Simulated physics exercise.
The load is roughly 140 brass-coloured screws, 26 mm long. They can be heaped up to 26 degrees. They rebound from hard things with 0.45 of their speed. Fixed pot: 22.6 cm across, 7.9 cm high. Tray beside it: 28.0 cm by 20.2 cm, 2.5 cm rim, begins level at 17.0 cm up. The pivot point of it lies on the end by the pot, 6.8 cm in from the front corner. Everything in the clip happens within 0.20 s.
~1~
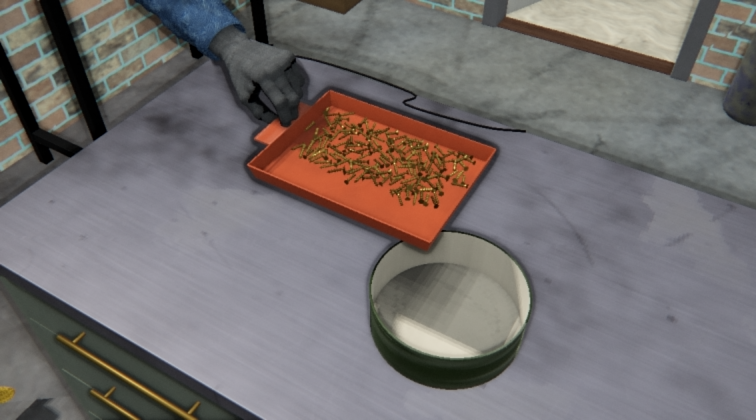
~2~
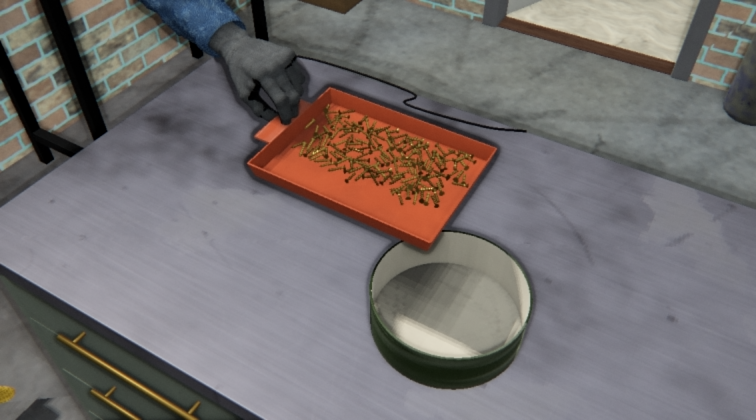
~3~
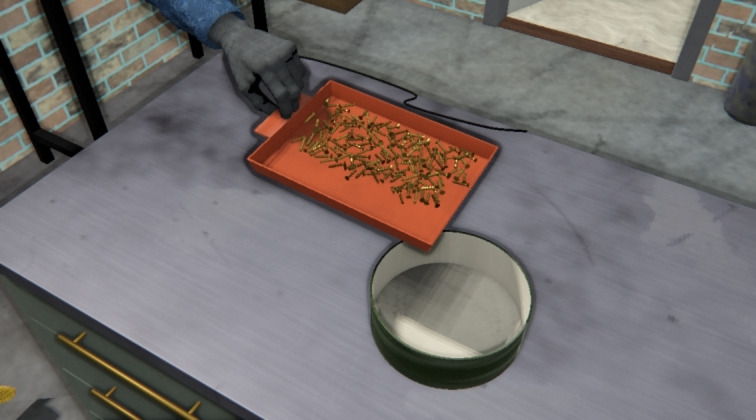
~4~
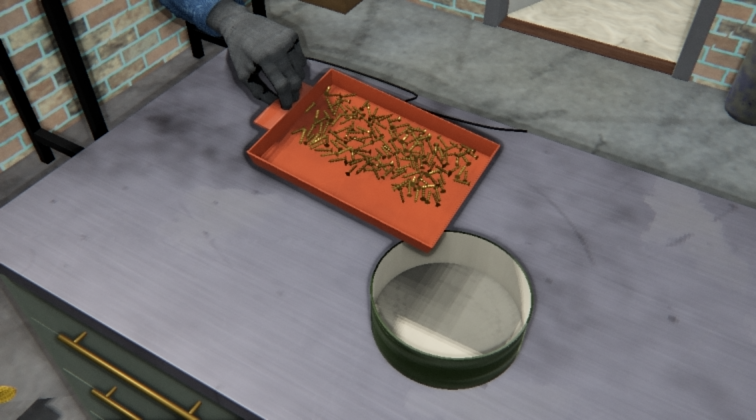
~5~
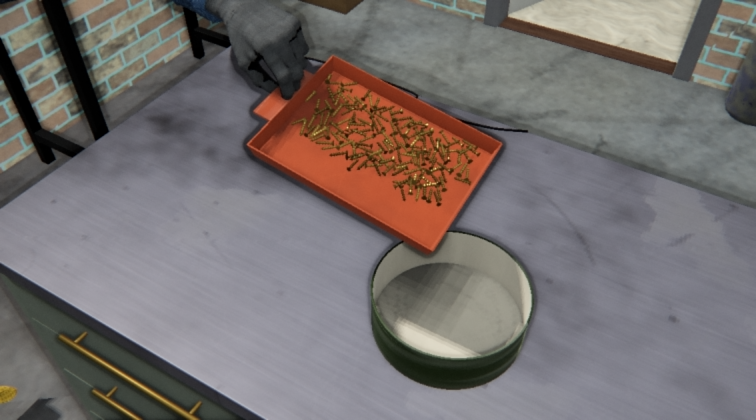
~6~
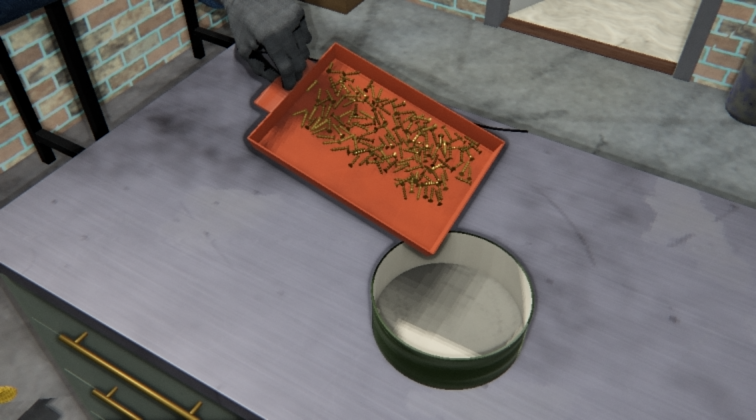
On a grey countertop against a brick wall, a shallow orange tray of small brass-coloured pieces sits beside a round, dark green pot with a pale inside. A grey-gloved hand at the tray's handle slowly raises the far left side, tilting it moderately toward the pot while the pieces stay spread inside.
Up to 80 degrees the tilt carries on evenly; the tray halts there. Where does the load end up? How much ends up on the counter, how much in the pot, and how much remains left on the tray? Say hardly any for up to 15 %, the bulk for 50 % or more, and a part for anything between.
By place: Counter hardly any, pot the bulk, left on the tray hardly any.
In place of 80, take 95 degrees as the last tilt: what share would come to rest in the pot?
In that case some 100 per cent.
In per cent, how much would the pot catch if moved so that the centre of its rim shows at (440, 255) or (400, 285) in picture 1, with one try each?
Around 55 per cent, then around 85 per cent.
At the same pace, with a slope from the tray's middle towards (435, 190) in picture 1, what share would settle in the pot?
Something like 35 in a hundred.
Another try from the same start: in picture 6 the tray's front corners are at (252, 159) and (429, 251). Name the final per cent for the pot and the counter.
Pot 75 % / counter 20 %.
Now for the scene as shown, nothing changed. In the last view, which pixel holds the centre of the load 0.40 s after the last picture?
I'd put it close to (437, 226).
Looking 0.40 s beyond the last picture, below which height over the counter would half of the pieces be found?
Roughly 18 centimetres.
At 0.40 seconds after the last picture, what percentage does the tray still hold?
Roughly 100 percent of the load, I'd say.
Then, 0.24 s after the last picture, tilt 50 degrees; the tray holds 100 %, the pot 0 %.
Then, 0.40 s after the last picture, tilt 71 degrees; the tray holds 100 %, the pot 0 %.
Then, 0.68 s after the last picture, tilt 80 degrees; the tray holds 10 %, the pot 85 %.
In the end, counter 0 %, pot 95 %, tray 5 %.
